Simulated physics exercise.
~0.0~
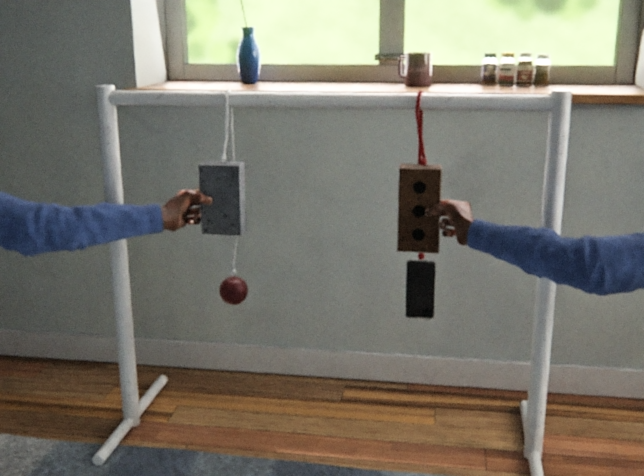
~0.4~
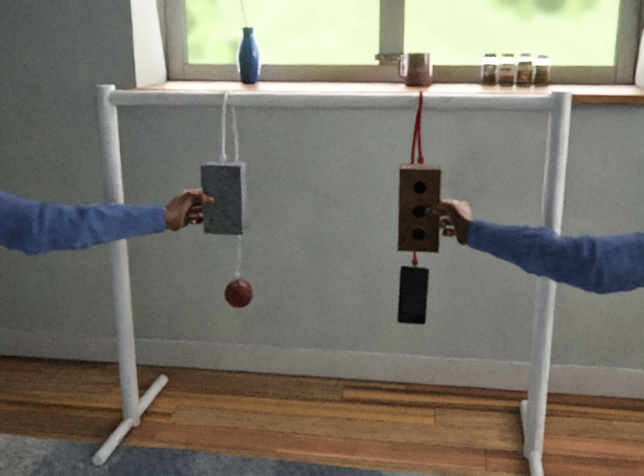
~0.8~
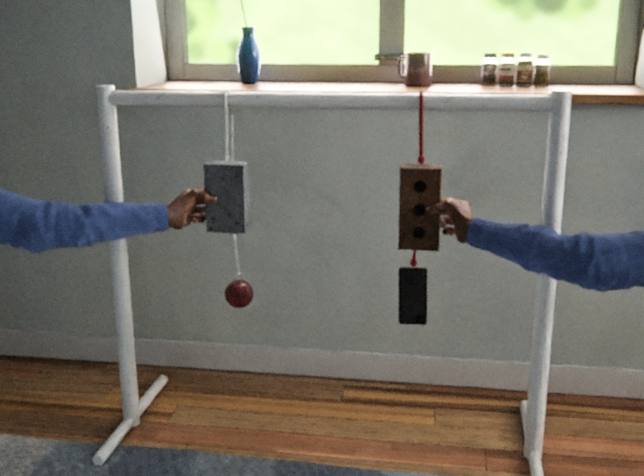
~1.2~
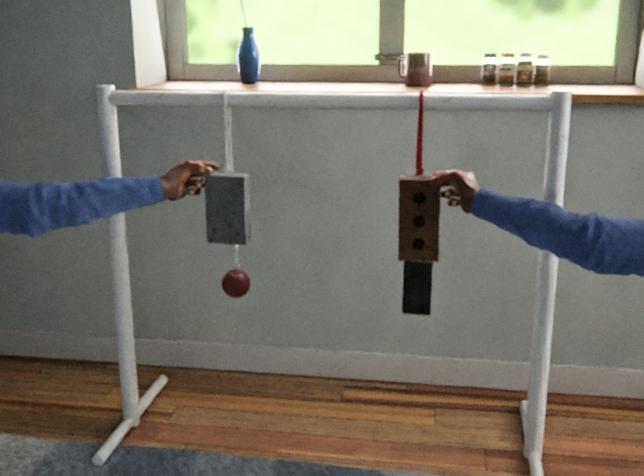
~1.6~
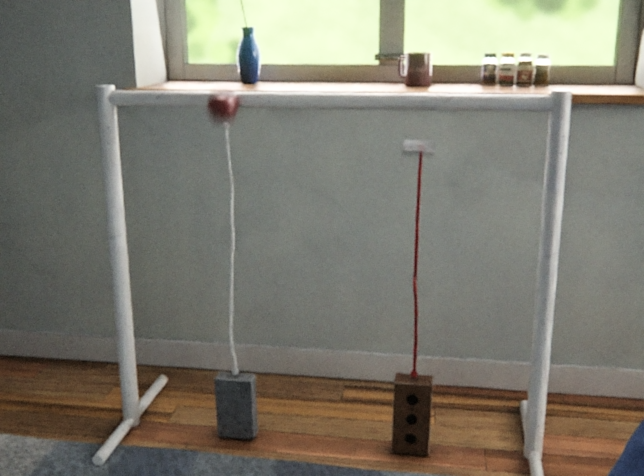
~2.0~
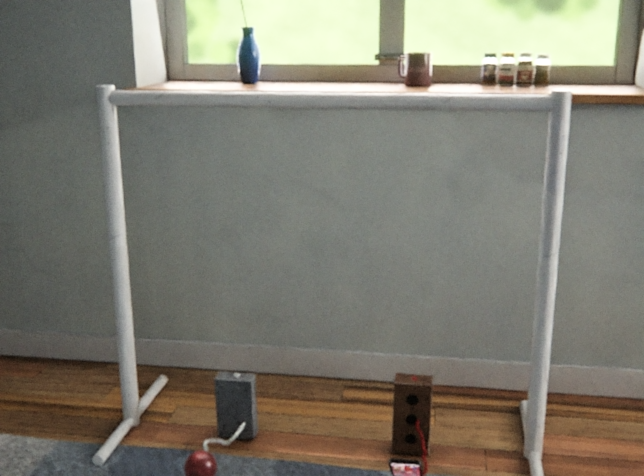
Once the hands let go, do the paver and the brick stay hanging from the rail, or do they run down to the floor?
Both run down to the floor. The paver pulls its white cord through over the rail, and the brick drops down on its red one.
